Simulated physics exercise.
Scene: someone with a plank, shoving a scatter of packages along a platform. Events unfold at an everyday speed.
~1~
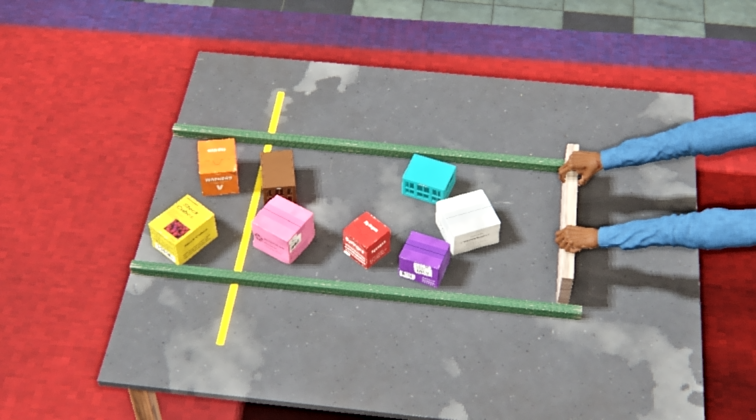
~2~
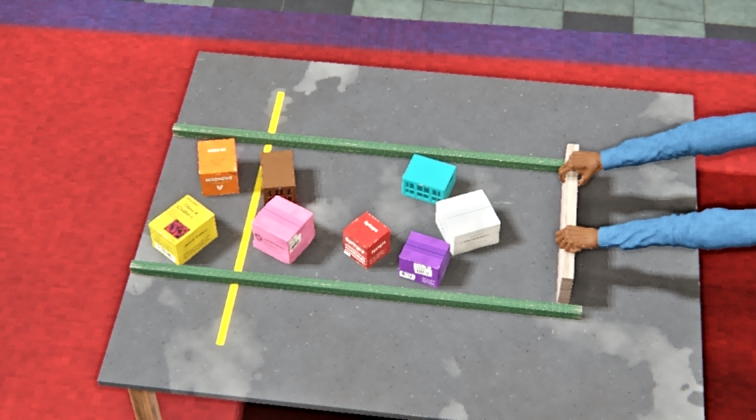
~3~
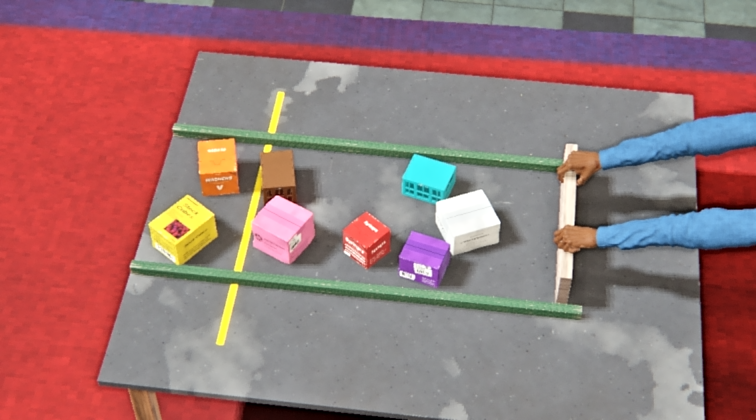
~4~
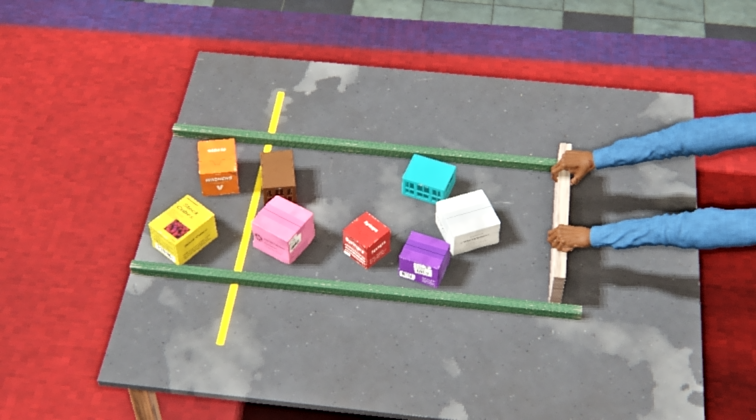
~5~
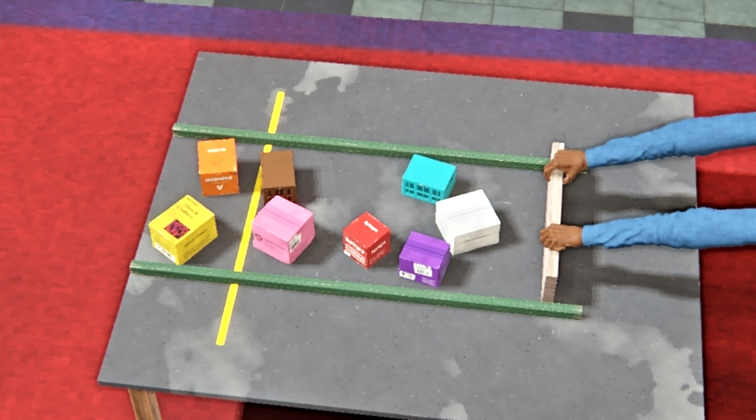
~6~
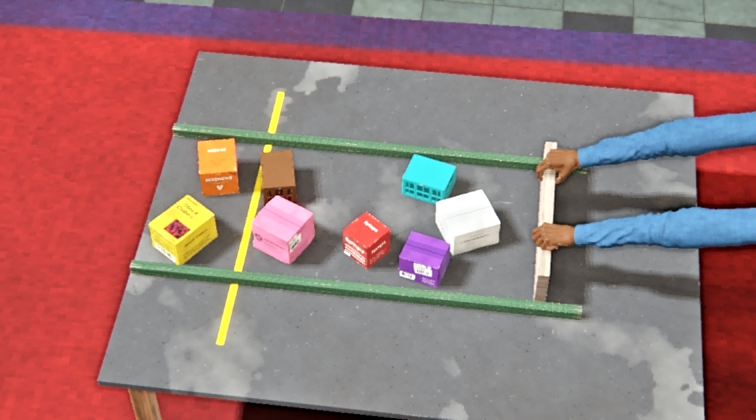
On a gray tabletop between two green rails, two hands held a wooden plank still at the right, then slid it slightly left toward the scattered colorful boxes, which stayed put without being touched.
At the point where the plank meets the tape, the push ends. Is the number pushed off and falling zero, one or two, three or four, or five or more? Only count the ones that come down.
The edge claims under three, at least one.
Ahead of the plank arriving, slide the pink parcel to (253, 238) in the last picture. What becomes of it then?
Put there, it simply holds its spot.
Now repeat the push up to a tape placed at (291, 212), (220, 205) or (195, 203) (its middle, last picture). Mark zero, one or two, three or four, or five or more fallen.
First none, then three or four, then at least five.
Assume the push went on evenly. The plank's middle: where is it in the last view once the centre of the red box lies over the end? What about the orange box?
Middle approx. at (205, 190), then approx. at (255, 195).
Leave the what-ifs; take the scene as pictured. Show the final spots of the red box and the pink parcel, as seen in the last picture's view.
The red box stops around (193, 220); the pink parcel around (167, 196).
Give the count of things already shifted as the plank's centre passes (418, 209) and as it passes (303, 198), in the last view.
Up to then 4, and up to the other point 8.
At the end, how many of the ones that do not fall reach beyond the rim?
The number overhanging is 2.
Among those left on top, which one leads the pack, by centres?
The orange box.
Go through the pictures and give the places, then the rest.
Yellow box (183, 230); orange box (219, 167); brown crate (278, 178); plank (568, 224); tape (253, 209), in the first frame.
Orange box (219, 167); plank (568, 224), in the second frame.
Brown crate (278, 178); turquoise crate (429, 180), in the third frame.
Yellow box (183, 230); purple parcel (425, 260), in the fourth frame.
Orange box (219, 167); pink parcel (283, 230), in the fifth frame.
Yellow box (183, 230); orange box (219, 167); brown crate (278, 178); plank (545, 222); tape (253, 209), in the sixth frame.
Early on, none off yet; yellow box at rest near (183, 230); orange box at rest near (219, 167); brown crate at rest near (278, 178).
Finally, the number that fall off is one or two; lost, yellow box.
